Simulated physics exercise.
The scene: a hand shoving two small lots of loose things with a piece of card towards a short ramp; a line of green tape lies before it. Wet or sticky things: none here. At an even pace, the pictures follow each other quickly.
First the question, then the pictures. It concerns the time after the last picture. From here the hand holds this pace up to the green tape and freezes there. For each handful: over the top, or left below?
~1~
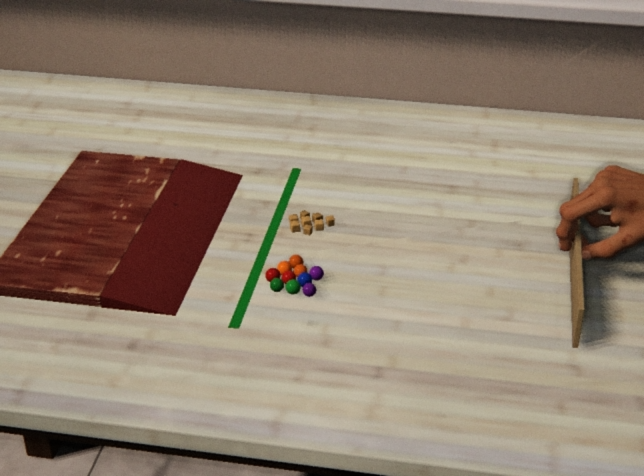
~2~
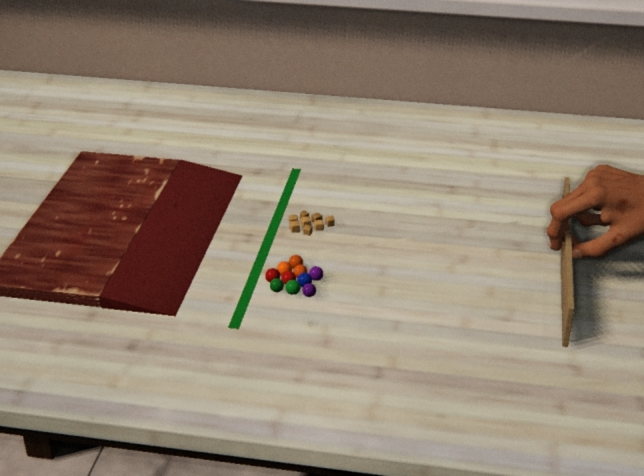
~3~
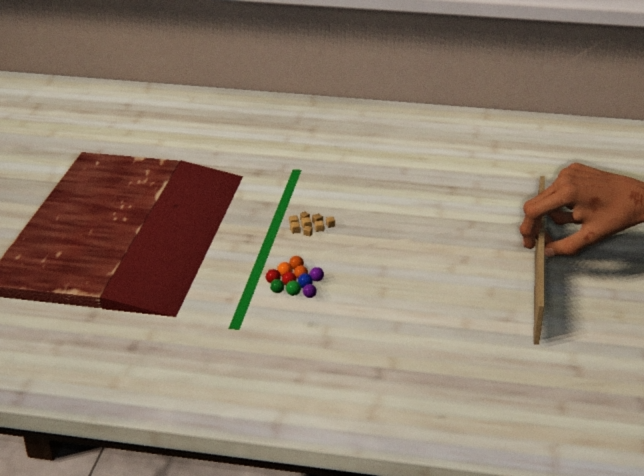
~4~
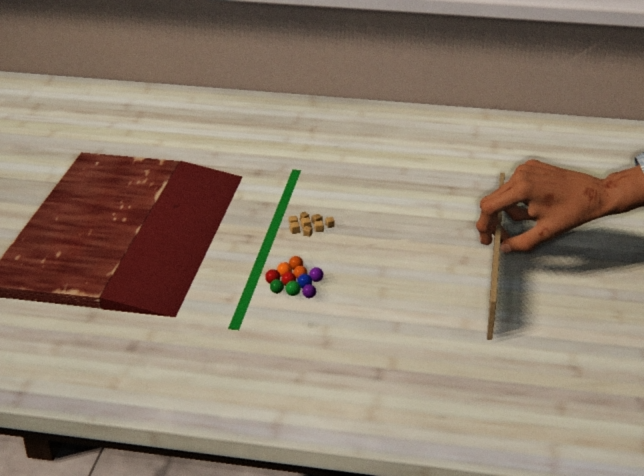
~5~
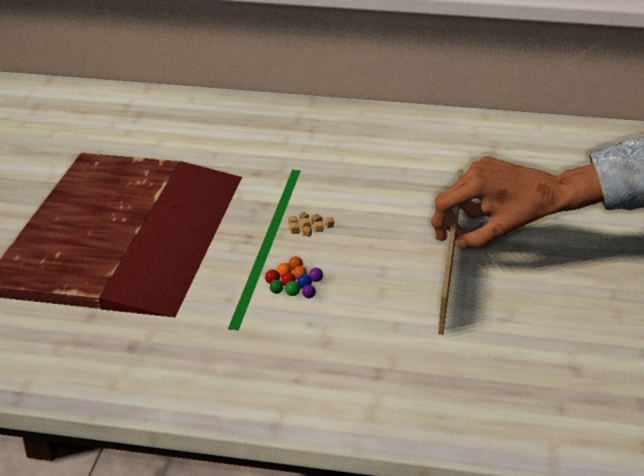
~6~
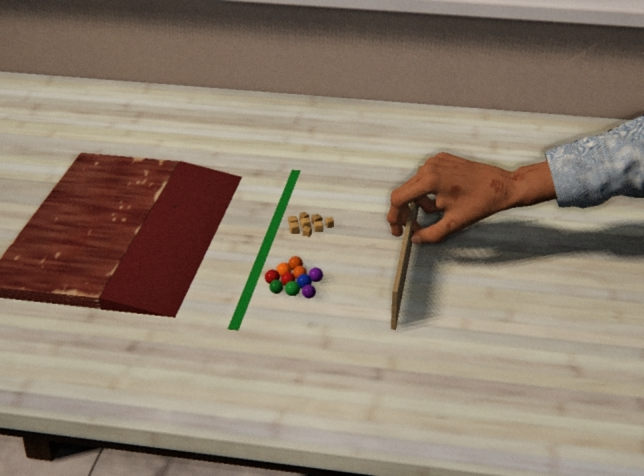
As it turns out, the near handful puts pieces on top and the far handful cannot climb the slope.
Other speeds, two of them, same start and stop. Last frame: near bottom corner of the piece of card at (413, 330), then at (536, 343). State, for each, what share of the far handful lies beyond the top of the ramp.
0 per cent, then 0 per cent.
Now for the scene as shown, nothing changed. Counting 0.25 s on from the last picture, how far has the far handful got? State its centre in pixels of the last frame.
In the last picture's pixels, the middle is around (238, 211).
Then, 0.12 s after the last picture, piece of card still moving, near (319, 214); near handful all short of the ramp; far handful all short of the ramp.
Then, 0.25 s after the last picture, piece of card stopped at the green tape; near handful about a third on the ramp, about two thirds short of the ramp; far handful all short of the ramp.
Then, 0.53 s after the last picture, piece of card stopped at the green tape; near handful all past the top; far handful most on the ramp, about a quarter short of the ramp.
By the end, piece of card stopped at the green tape; near handful all past the top; far handful none past the top, about a quarter on the ramp, most short of the ramp.
